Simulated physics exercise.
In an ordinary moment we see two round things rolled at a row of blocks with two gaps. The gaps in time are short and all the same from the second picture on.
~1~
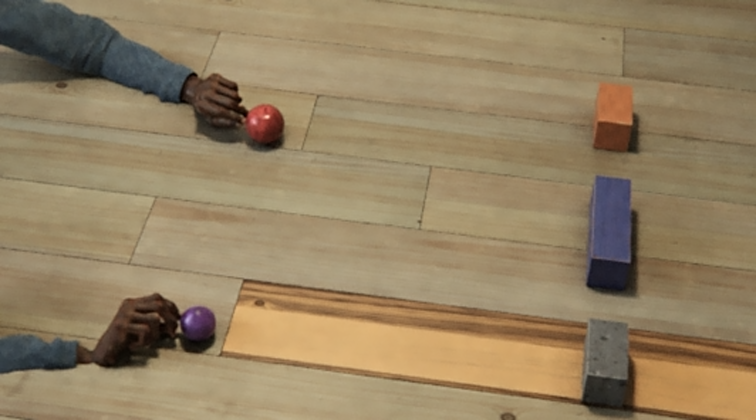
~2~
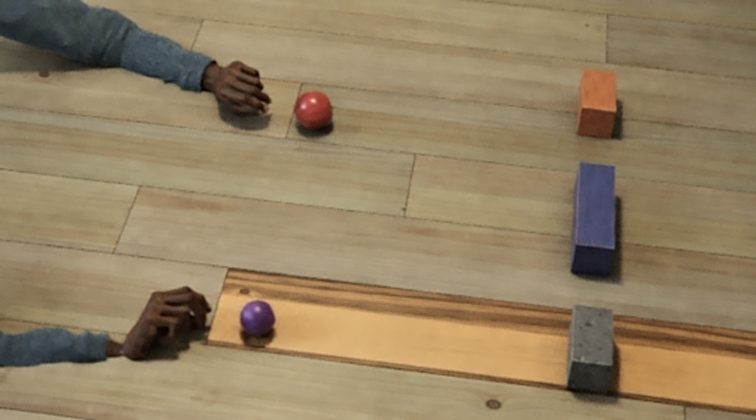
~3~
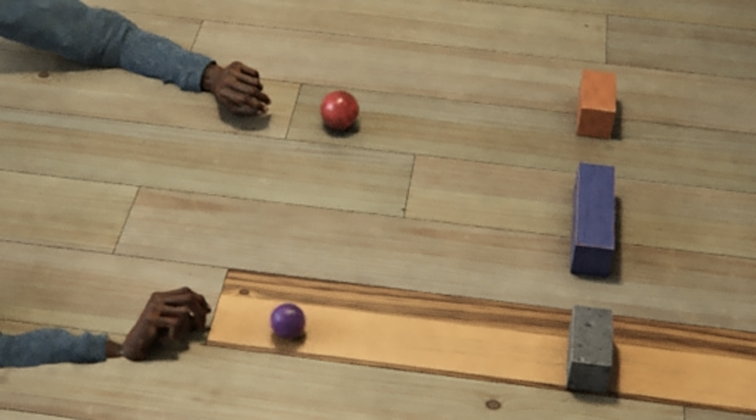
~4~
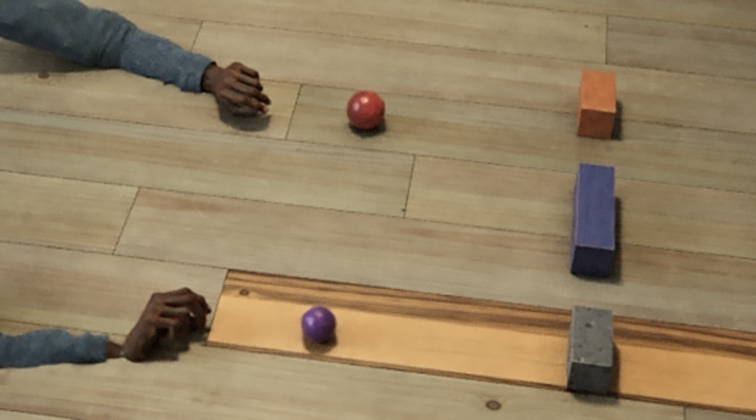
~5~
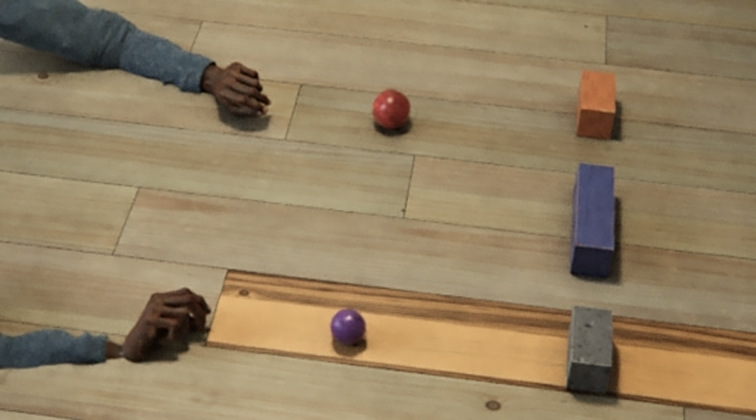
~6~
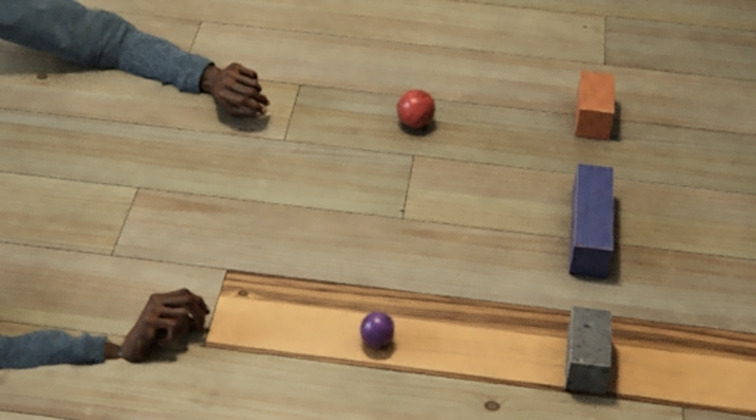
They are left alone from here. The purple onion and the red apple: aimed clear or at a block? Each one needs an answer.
Aim: Purple onion - at a block; red apple - at a block.
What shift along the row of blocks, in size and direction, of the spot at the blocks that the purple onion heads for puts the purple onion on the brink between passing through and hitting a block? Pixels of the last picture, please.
Up, by 32 pixels.
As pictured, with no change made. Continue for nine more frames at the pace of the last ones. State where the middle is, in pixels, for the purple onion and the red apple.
The first one at (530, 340), the second at (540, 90).
Then, 0.26 s on from there, purple onion coming back near (546, 340); red apple coming back near (555, 99).
Then, 0.92 s on from there, purple onion coming back near (496, 320); red apple coming back near (510, 52).
In the end, the purple onion is stopped; the red apple is stopped.
